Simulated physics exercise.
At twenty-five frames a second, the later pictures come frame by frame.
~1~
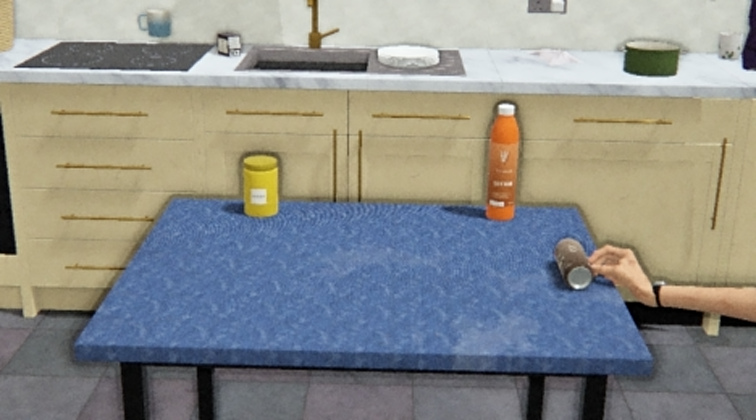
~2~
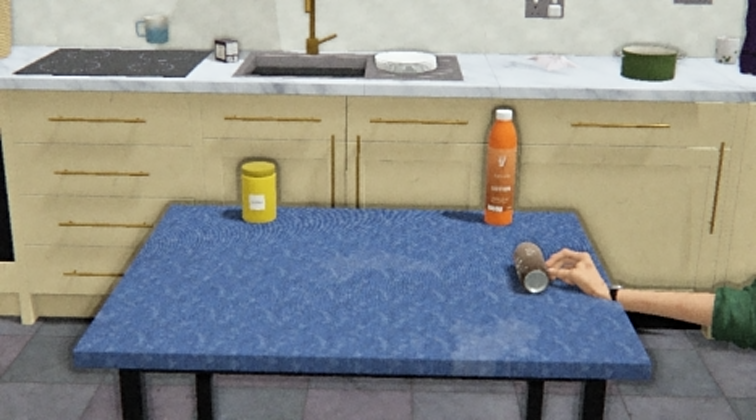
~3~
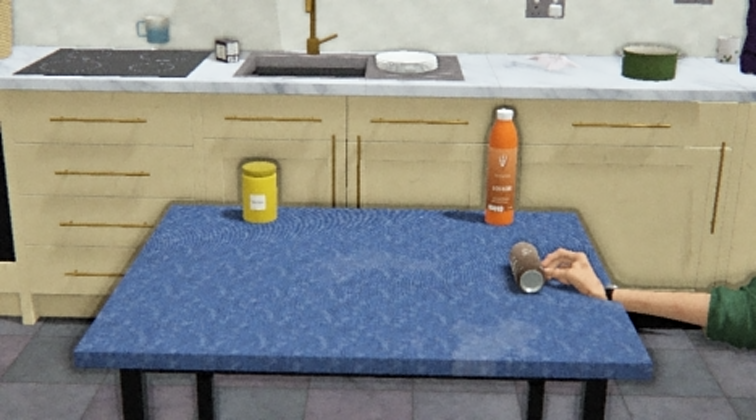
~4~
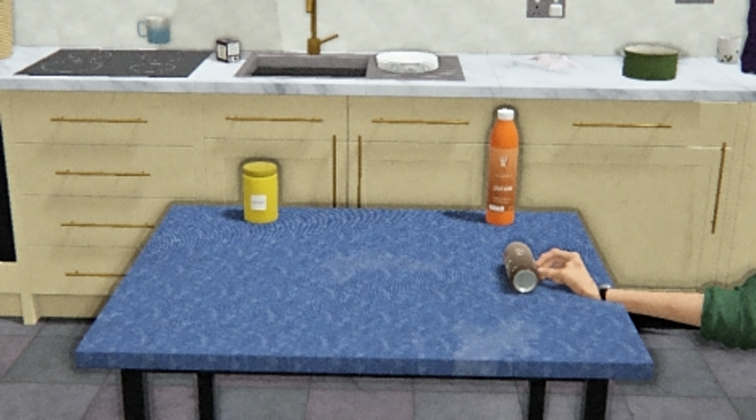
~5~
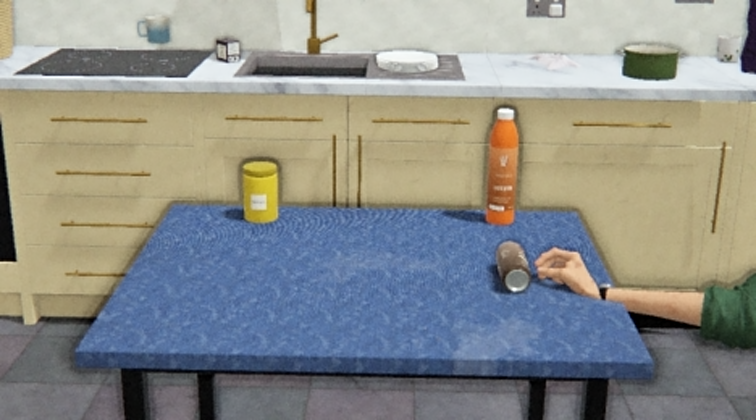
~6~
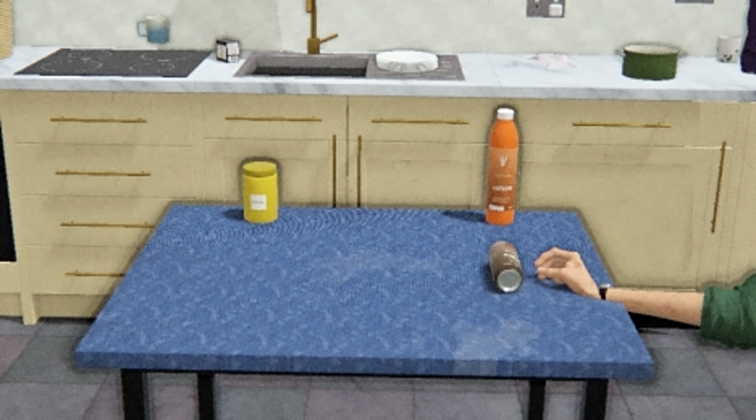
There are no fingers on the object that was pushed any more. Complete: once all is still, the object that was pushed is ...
On the table.
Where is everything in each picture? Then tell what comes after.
The first picture shows under the hand; brown can (574, 263).
The second picture shows under the hand; brown can (531, 267).
The third picture shows under the hand; brown can (527, 267).
The fourth picture shows brown can (521, 267).
The fifth picture shows brown can (513, 266) shifted a little.
The sixth picture shows brown can (505, 266) shifted a little.
Then, 0.10 s on from there, brown can shifted about its own width near (489, 266).
Then, 0.20 s on from there, brown can shifted about its own width near (476, 265).
Then, 0.30 s on from there, brown can shifted well along near (466, 265).
Then, 0.70 s on from there, brown can shifted well along near (454, 265).
In the end, moved from the start, brown can. At the end, from the last picture's camera, brown can near (454, 265).
